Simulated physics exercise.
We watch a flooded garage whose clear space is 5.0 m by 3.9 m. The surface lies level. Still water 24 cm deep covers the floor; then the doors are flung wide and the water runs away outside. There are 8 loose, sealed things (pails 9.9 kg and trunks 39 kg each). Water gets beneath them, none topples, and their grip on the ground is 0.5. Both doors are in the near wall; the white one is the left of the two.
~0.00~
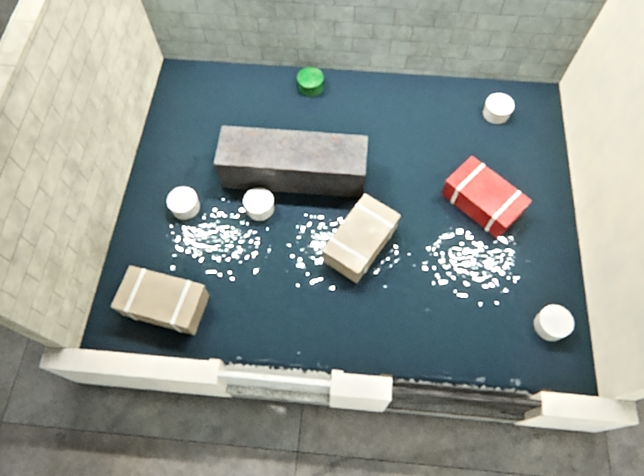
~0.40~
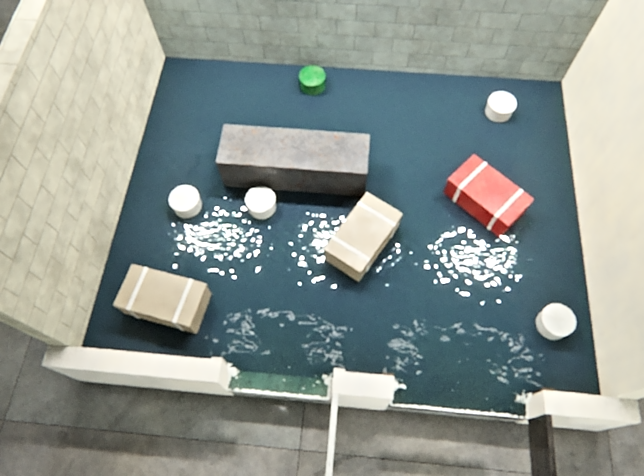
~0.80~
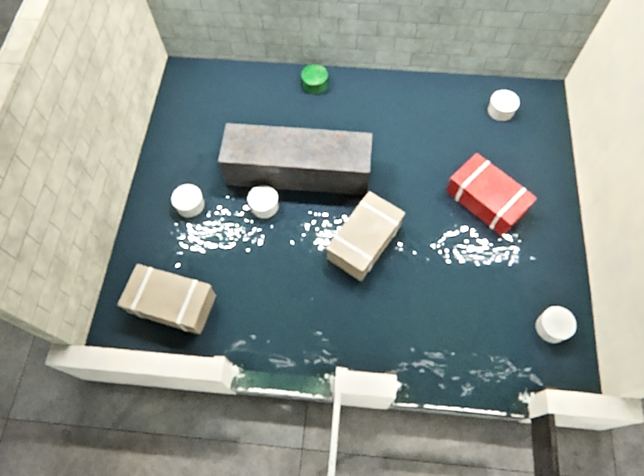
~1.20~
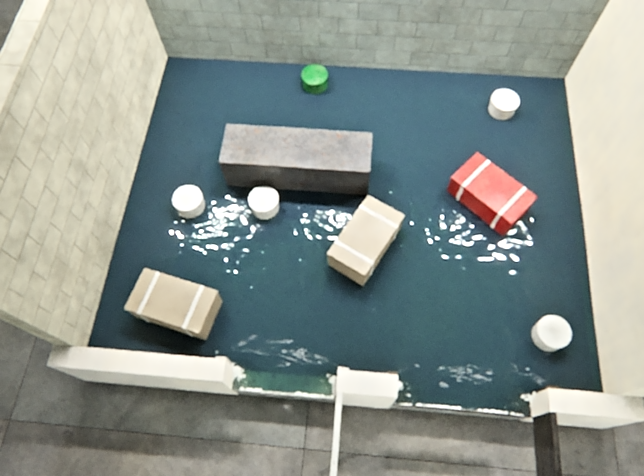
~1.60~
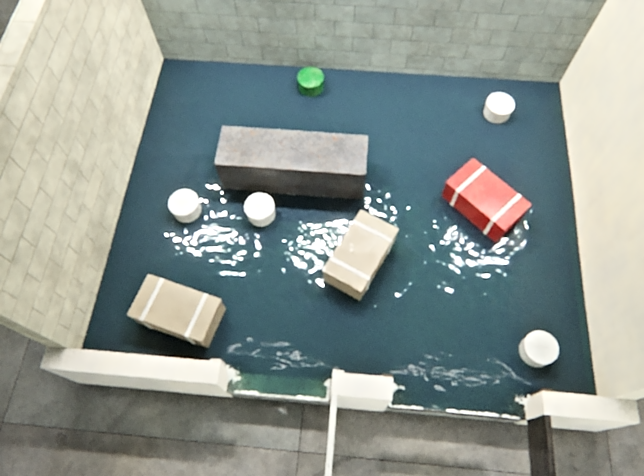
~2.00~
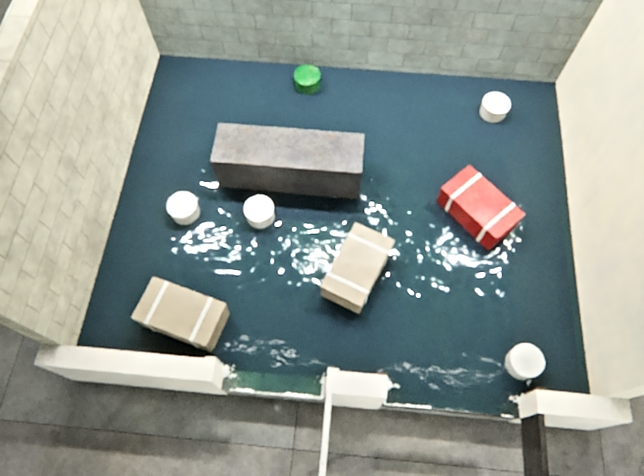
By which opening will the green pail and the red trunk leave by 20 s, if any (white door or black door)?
For the green pail, neither; for the red trunk, black door.
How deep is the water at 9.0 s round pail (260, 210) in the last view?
Roughly 12 cm.
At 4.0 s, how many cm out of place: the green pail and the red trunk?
About 10 and 100 cm.
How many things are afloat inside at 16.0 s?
I count 0.
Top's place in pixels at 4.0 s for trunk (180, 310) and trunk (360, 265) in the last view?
Around (249, 385) and (371, 328).
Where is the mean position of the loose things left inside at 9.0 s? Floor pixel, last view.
Near (394, 172).
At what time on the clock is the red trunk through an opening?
Near 6.5 s.
After 4.0 s the green pail is near (314, 82), 0.1 m from its start, afloat; the red trunk is near (483, 272), 0.9 m from its start, afloat; 1 of 8 are out; 6 afloat.
After 9.0 s the green pail is near (333, 86), 0.3 m from its start, afloat; the red trunk has gone out by the black door; 5 of 8 are out; 2 afloat.
After 16.0 s the green pail is near (334, 90), 0.4 m from its start, aground; the red trunk has gone out by the black door; 5 of 8 are out; 0 afloat.
After 20.0 s the green pail is near (334, 90), 0.4 m from its start, aground; the red trunk has gone out by the black door; 5 of 8 are out; 0 afloat.
